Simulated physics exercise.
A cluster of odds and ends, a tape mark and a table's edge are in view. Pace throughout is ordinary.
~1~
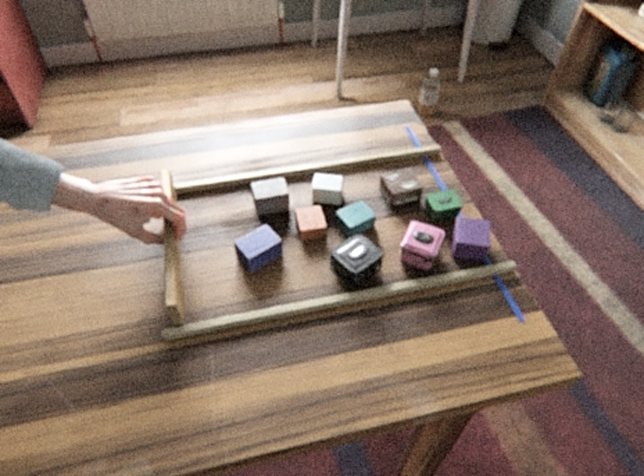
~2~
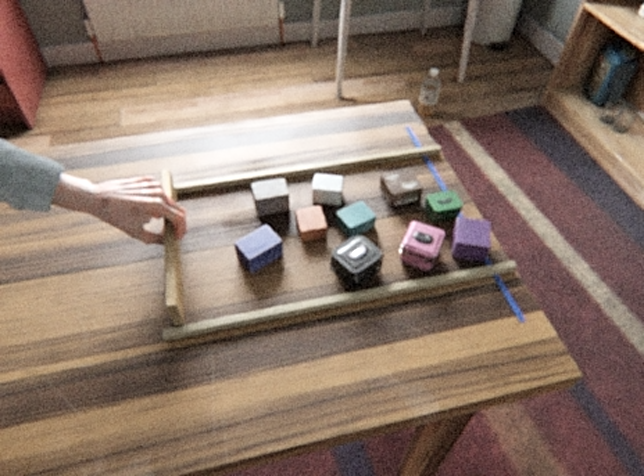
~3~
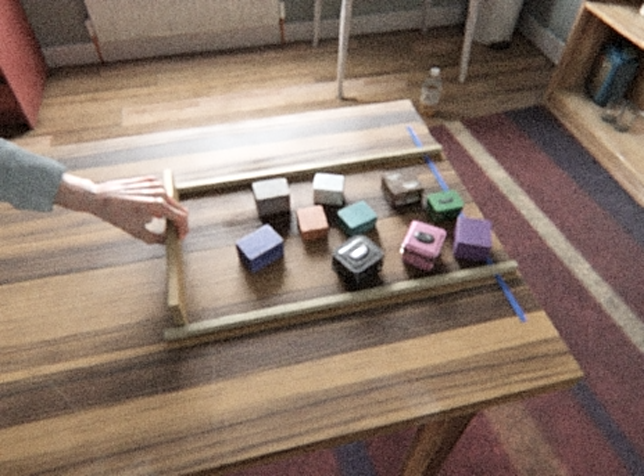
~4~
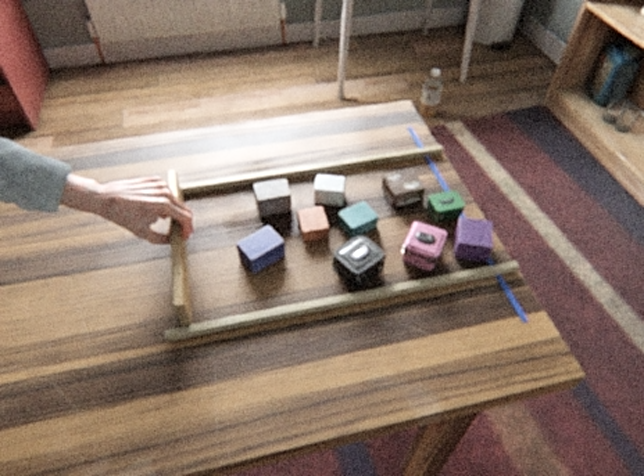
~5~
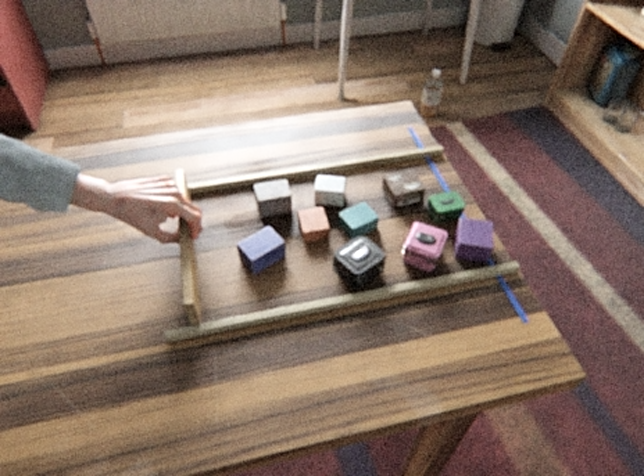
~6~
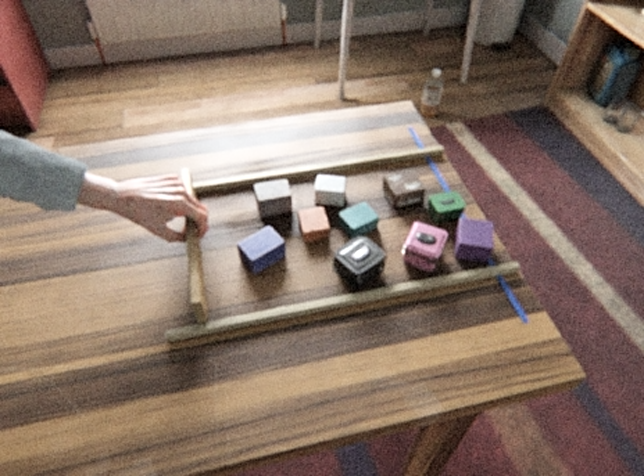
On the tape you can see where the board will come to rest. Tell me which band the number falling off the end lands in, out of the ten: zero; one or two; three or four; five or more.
It ends with five pieces at least gone from the top.
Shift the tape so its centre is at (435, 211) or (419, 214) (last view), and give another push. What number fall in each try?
Down on the floor: 5 and 3.
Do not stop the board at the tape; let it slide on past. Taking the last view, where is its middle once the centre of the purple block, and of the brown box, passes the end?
Near (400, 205) and (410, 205).
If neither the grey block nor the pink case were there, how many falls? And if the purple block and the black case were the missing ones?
In order, the numbers are 4 and 4.
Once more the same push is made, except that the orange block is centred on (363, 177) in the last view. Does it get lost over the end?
From that start, the object then does not stay.
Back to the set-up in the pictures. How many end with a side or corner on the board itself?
The number is 4.
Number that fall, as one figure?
The answer: 6 exactly.
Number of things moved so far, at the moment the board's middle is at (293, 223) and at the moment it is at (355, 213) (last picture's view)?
The first count is 5, and then it's 8.
A little later, none off yet; purple block at rest near (474, 240); green case at rest near (446, 208); brown box at rest near (403, 188).
Next, none off yet; purple block shifted a little near (487, 238); green case shifted a little near (458, 208); brown box shifted about its own width near (445, 187).
When it is over, the number that fall off is five or more; down, white block, turquoise block, pink case, brown box, green case and purple block.
